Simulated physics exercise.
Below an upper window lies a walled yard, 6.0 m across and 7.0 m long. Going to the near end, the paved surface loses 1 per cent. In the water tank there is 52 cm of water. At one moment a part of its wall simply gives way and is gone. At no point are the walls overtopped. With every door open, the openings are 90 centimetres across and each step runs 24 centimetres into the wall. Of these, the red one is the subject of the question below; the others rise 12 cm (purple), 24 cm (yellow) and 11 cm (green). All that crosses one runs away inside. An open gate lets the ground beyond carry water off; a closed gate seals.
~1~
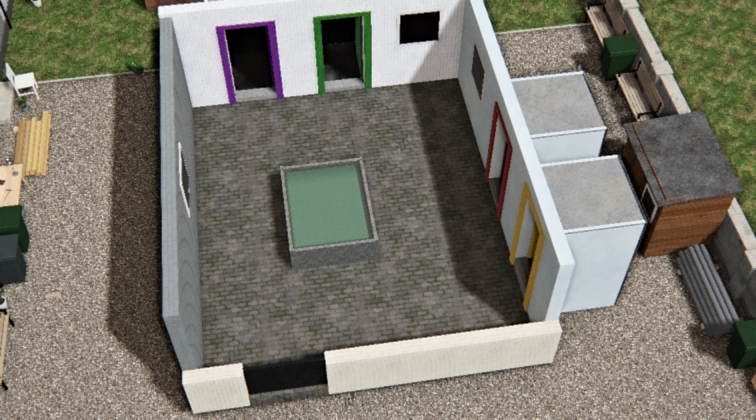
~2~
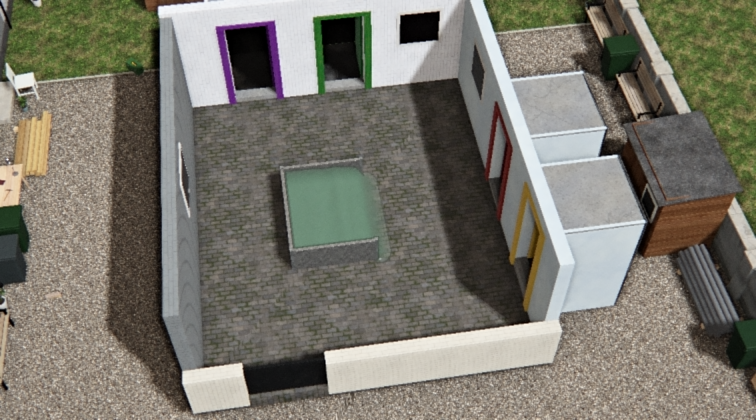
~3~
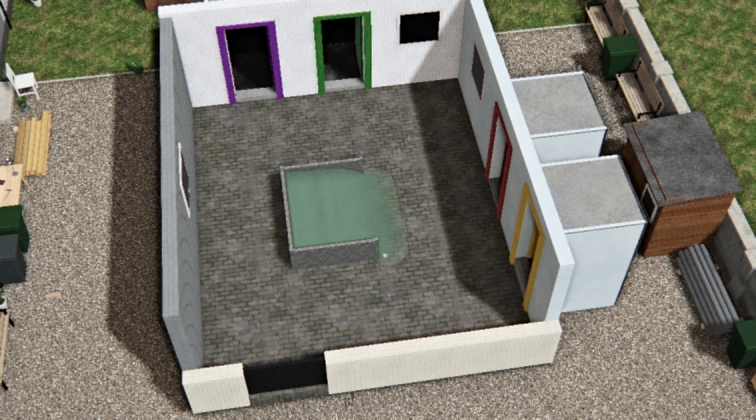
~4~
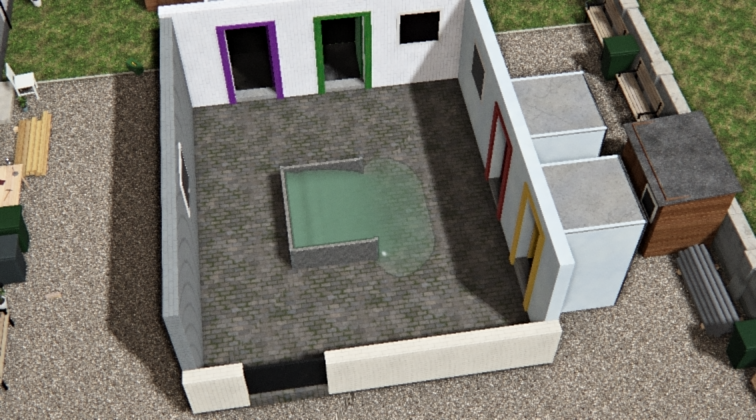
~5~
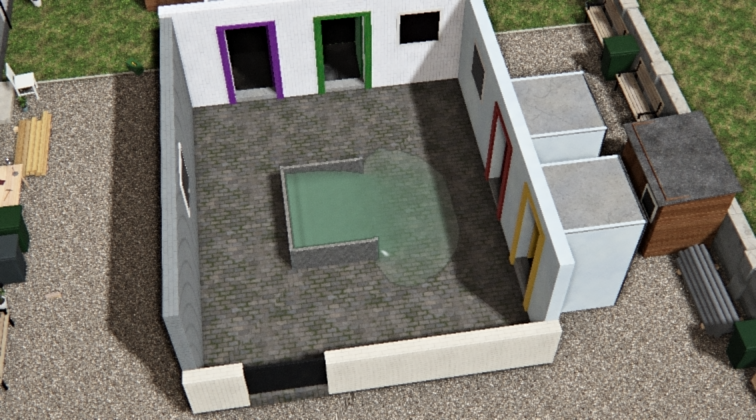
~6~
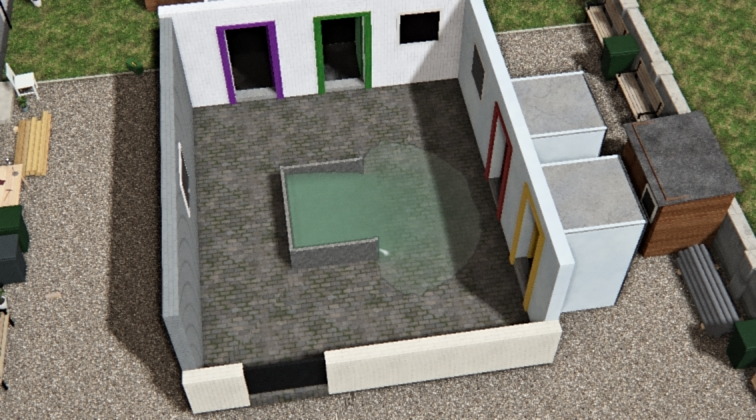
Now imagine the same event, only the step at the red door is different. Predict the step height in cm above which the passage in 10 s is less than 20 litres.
About 24 cm of height.
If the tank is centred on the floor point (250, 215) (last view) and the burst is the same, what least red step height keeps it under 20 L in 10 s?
About 17 centimetres.
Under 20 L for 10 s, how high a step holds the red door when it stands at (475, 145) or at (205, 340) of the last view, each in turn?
In turn: About 13.0 cm, about 6.0 cm.
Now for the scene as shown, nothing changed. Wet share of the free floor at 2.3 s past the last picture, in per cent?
Roughly 35 percent of the floor is wet.
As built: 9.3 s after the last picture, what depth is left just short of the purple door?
Lab note: Depth approx. 1.0 cm.
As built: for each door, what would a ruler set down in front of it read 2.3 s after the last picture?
Centimetres: Purple = 0, yellow = 12, red = 18, green = 0.
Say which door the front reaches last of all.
Last comes the purple one.
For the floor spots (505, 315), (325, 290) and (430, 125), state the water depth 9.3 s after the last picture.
Approx. 6 / 2 / 2 cm.
Then, 0.7 s after the last picture water covers 25 % of the floor, deepest (28 cm) near (498, 221); 21 cm at the red door, 46 litres in over its 8 cm step.
Then, 2.3 s after the last picture water covers 35 % of the floor, deepest (26 cm) near (535, 346); 18 cm at the red door, 210 litres in over its 8 cm step.
Then, 9.3 s after the last picture water covers 95 % of the floor, deepest (9 cm) near (216, 391); 3 cm at the red door, 241 litres in over its 8 cm step.
At the red door as built, the water peaked near 27 cm, 1.3 s after the last picture.
Run again over the same 10 s with other heights there, 40 litres in over 21 cm, 3 litres over 28.5 cm. The limit of 20 litres is kept from about 24 cm up.
